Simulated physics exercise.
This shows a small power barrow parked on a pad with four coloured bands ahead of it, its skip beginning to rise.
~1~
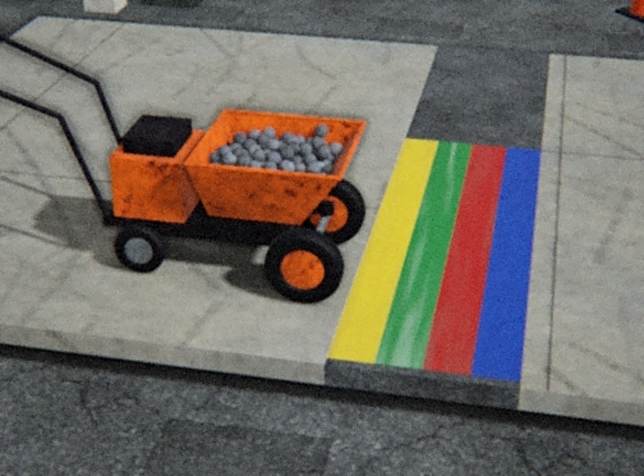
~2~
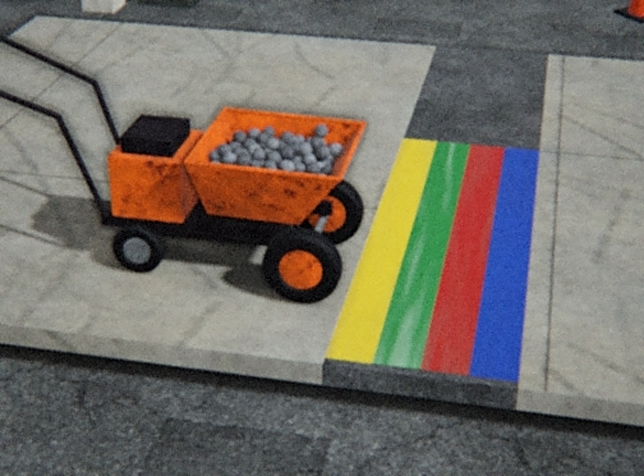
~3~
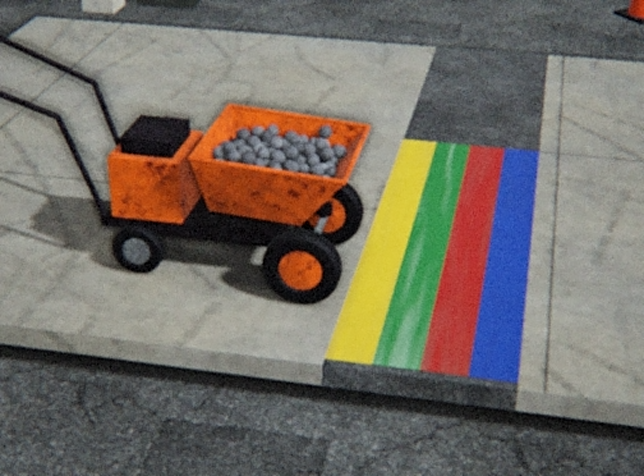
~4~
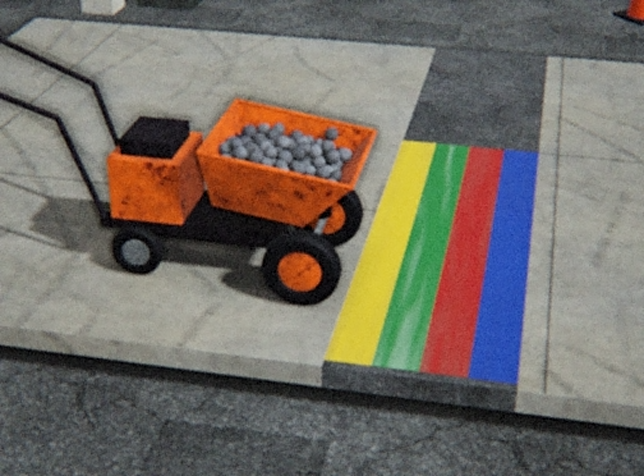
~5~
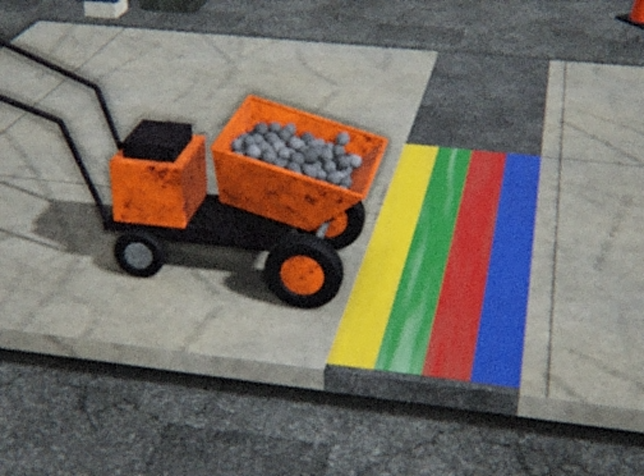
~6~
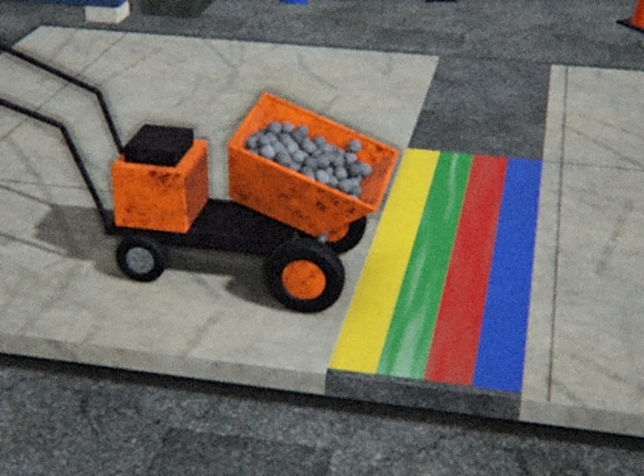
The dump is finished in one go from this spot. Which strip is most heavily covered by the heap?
The red strip.
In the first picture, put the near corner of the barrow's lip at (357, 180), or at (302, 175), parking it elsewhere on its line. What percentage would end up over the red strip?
30 and 20 in a hundred, in that order.
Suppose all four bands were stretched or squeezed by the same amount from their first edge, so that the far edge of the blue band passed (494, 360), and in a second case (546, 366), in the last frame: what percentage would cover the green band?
Shares: 10 %; then 20 %.
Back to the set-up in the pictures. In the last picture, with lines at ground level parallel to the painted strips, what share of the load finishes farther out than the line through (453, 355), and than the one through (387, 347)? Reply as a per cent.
40 % and 70 %, in that order.
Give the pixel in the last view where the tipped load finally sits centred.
The centre ends up roughly at (471, 292).
Just after the last frame, skip tipped steeply; every one in the skip.
A moment on, skip tipped right over; the larger part in the skip; about a tenth over the green strip; about a tenth over the red strip; just a few over the blue strip.
Further on, skip tipped right over; roughly a third in the skip; about a tenth over the green strip; roughly a third over the red strip; roughly a quarter over the blue strip; about a tenth off the paint.
When it is over, skip tipped right over; roughly a quarter in the skip; not one over the yellow strip; about a tenth over the green strip; roughly a third over the red strip; roughly a quarter over the blue strip; about a tenth off the paint.
